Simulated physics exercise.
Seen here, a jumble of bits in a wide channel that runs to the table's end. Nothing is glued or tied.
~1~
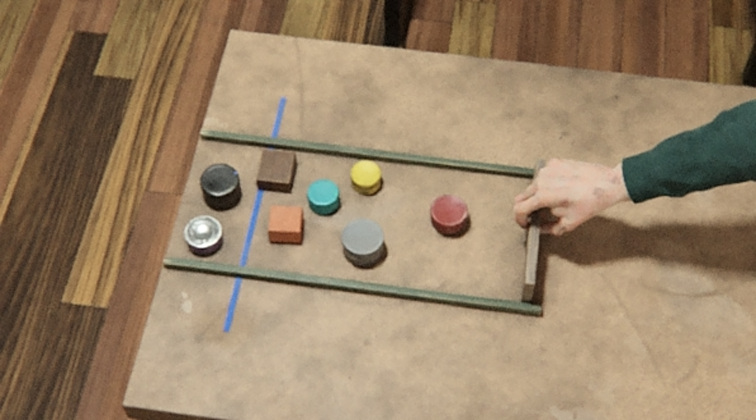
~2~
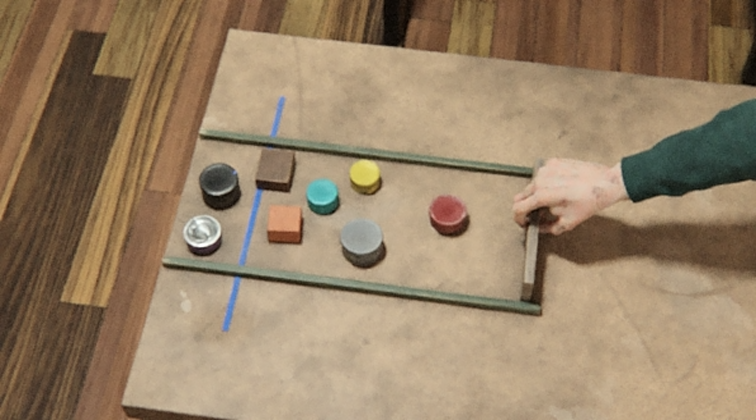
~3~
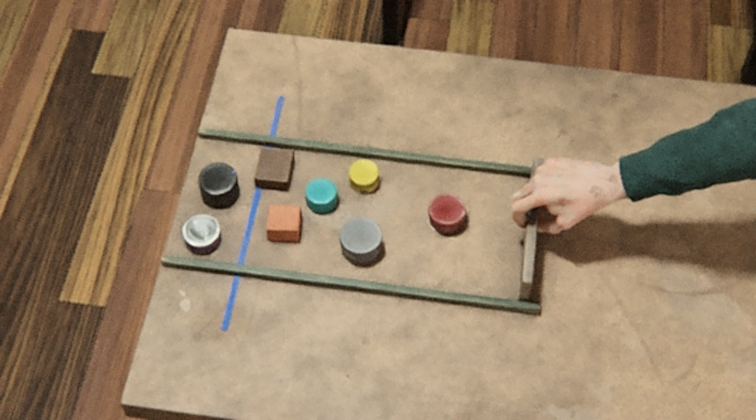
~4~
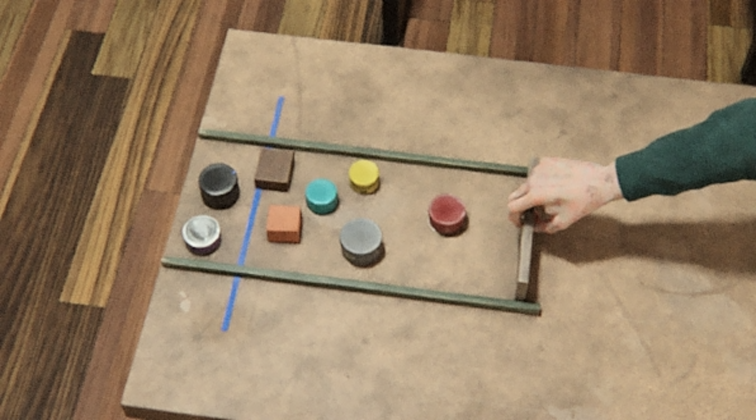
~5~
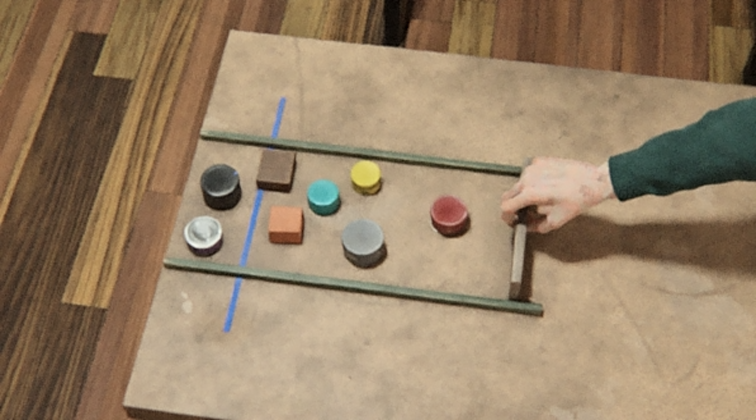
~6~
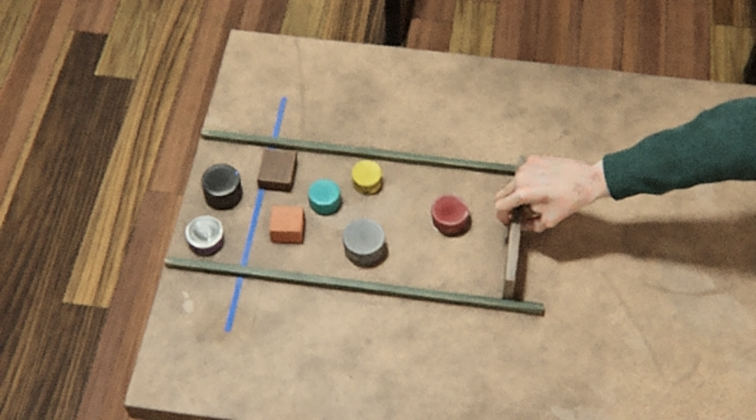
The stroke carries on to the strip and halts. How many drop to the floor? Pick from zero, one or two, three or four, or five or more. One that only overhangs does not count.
In the end the number that fall off is one or two.
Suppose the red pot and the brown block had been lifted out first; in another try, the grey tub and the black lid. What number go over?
0 in the first case, 0 in the second.
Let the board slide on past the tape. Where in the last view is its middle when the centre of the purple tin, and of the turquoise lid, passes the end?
Near (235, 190) and (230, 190).
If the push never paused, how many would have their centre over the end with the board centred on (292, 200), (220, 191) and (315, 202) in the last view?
In that order 0, 5 and 0.
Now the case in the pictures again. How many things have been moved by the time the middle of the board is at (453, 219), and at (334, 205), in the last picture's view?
1 and 6.
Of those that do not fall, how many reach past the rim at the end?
0 of them.
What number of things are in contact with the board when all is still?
That makes 3.
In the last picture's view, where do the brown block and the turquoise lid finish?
First (220, 154), then (212, 181).
Soon after, none off yet; purple tin at rest near (205, 236); black lid at rest near (222, 186); brown block at rest near (277, 170).
Then, none off yet; purple tin at rest near (205, 236); black lid at rest near (222, 186); brown block moving near (271, 168).
By the end, the number that fall off is one or two; fallen, black lid.
